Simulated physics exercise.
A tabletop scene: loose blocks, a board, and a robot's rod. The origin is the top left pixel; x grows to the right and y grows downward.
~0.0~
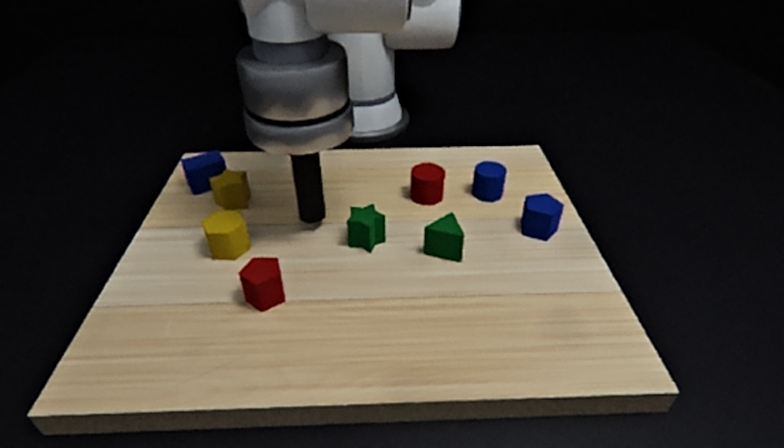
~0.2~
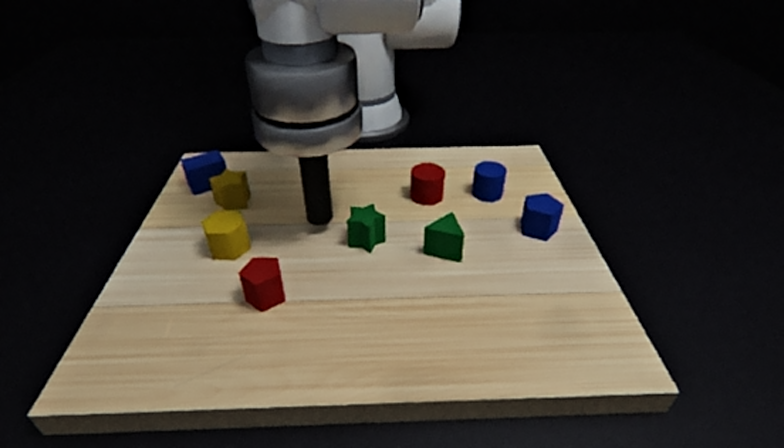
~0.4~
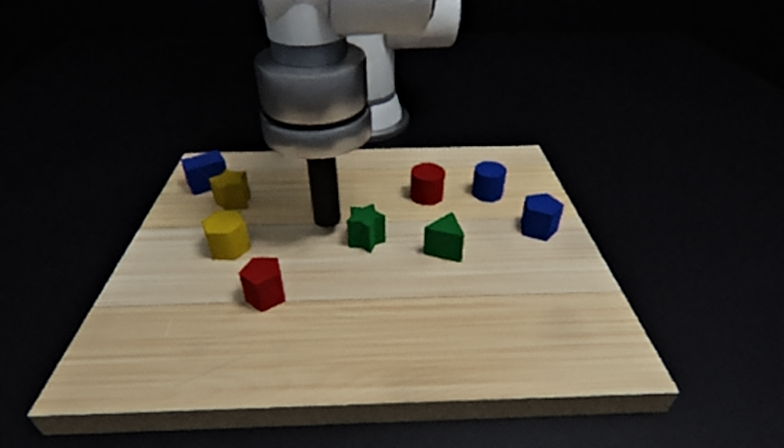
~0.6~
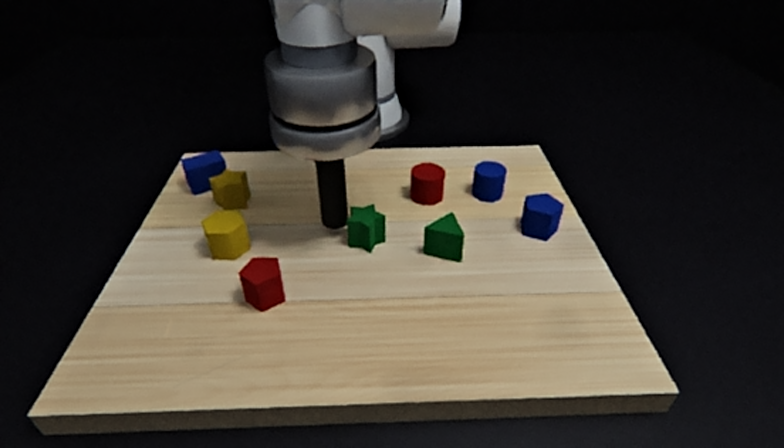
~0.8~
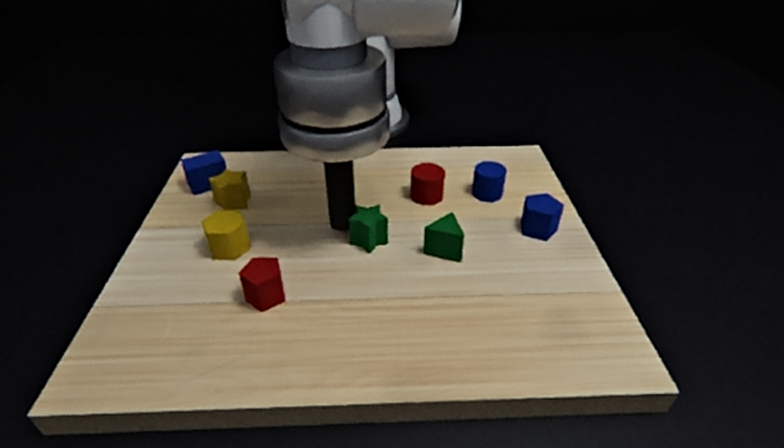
We see a robot arm lowering a dark rod over a wooden board scattered with colored blocks; the rod glides slowly right toward the green star-shaped block, then nudges it very slightly right while the other blocks stay still.
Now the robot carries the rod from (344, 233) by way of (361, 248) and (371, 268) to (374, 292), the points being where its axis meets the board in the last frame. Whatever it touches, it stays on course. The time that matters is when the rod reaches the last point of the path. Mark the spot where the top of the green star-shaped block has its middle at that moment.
It is at (393, 225).
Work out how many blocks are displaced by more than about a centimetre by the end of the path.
I'd say one block gets moved.
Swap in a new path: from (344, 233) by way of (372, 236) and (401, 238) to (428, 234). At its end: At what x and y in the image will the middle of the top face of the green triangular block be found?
That would be at about pixel (466, 233).
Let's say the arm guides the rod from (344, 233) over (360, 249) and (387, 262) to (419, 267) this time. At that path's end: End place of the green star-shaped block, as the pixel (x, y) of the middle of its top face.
At pixel (420, 222).
What follows on the original path. One third of the way, rod (361, 238); green star-shaped block (388, 221), turned 15° anticlockwise.
Two thirds of the way, rod (370, 258); green star-shaped block (393, 225), turned 45° anticlockwise.
At the end, rod (374, 281); green star-shaped block (393, 225), turned 45° anticlockwise; green triangular block unmoved.
